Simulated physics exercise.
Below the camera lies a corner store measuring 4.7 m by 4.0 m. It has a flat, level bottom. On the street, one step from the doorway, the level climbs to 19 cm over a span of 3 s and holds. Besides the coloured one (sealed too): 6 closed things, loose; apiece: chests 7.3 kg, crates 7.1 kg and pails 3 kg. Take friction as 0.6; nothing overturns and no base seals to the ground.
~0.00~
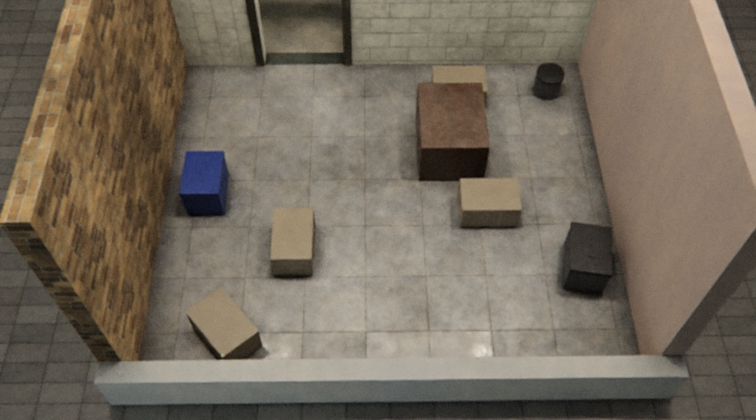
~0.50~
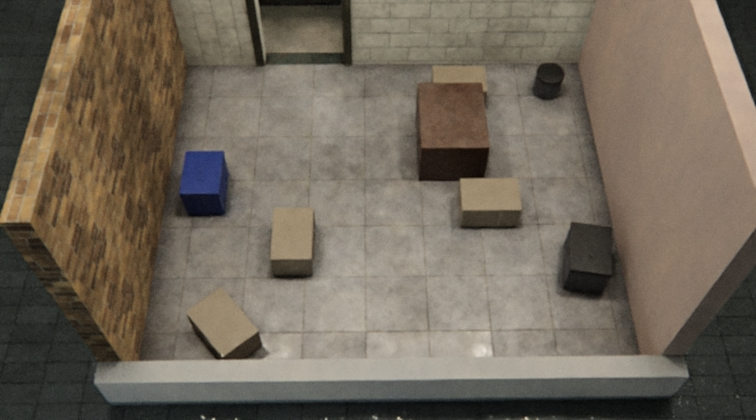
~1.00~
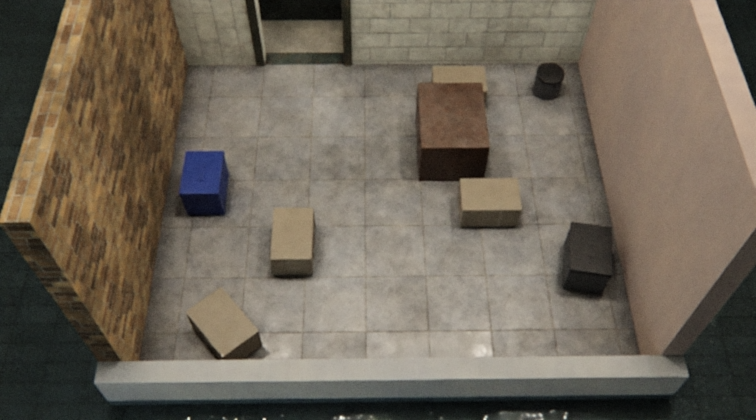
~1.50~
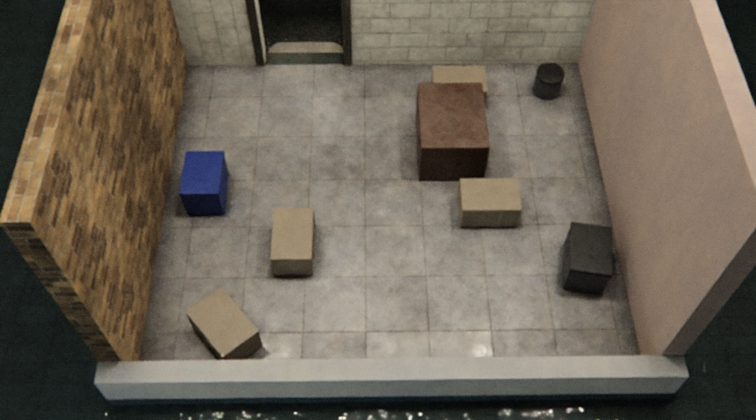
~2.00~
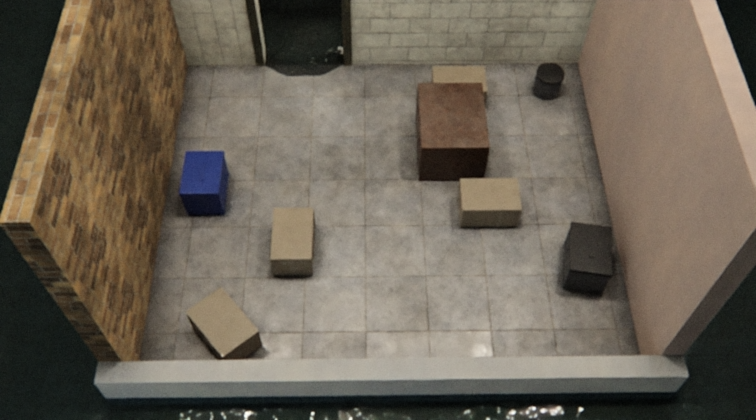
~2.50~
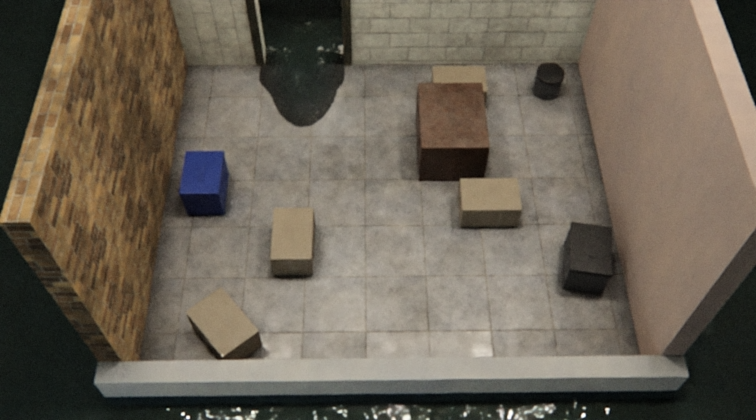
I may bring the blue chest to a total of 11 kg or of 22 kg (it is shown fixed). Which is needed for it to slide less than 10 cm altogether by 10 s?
Pick: The bigger mass.
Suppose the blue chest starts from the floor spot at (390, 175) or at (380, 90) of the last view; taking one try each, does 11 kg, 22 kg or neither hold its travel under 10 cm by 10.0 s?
Heavier load only; any load.
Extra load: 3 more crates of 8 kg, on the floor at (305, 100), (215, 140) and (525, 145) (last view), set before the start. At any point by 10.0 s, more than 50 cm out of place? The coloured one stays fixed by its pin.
Note, in sequence: Exceeded, exceeded, not exceeded.
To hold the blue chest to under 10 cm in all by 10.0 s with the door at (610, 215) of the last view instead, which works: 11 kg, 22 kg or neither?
That way, only the big mass suffices.
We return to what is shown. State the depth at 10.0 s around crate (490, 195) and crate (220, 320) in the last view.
Roughly 2 and 8 cm.
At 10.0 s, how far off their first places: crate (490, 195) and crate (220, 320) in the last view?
The first is 0 cm from its start, the second 60 cm.
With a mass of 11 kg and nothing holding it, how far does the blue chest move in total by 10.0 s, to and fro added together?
Some 200 centimetres of travel in total.
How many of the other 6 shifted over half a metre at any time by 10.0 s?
That comes to 2.
After 3.5 s the blue chest would be 0 cm from its start with 11 kg and 0 cm from its start with 22 kg; 0 cm of water round it then.
After 4.5 s the blue chest would be 6 cm from its start with 11 kg and 0 cm from its start with 22 kg; 4 cm of water round it then.
After 7.0 s the blue chest would be 82 cm from its start with 11 kg and 0 cm from its start with 22 kg; 5 cm of water round it then.
After 10.0 s the blue chest would be 153 cm from its start with 11 kg and 0 cm from its start with 22 kg; 7 cm of water round it then.
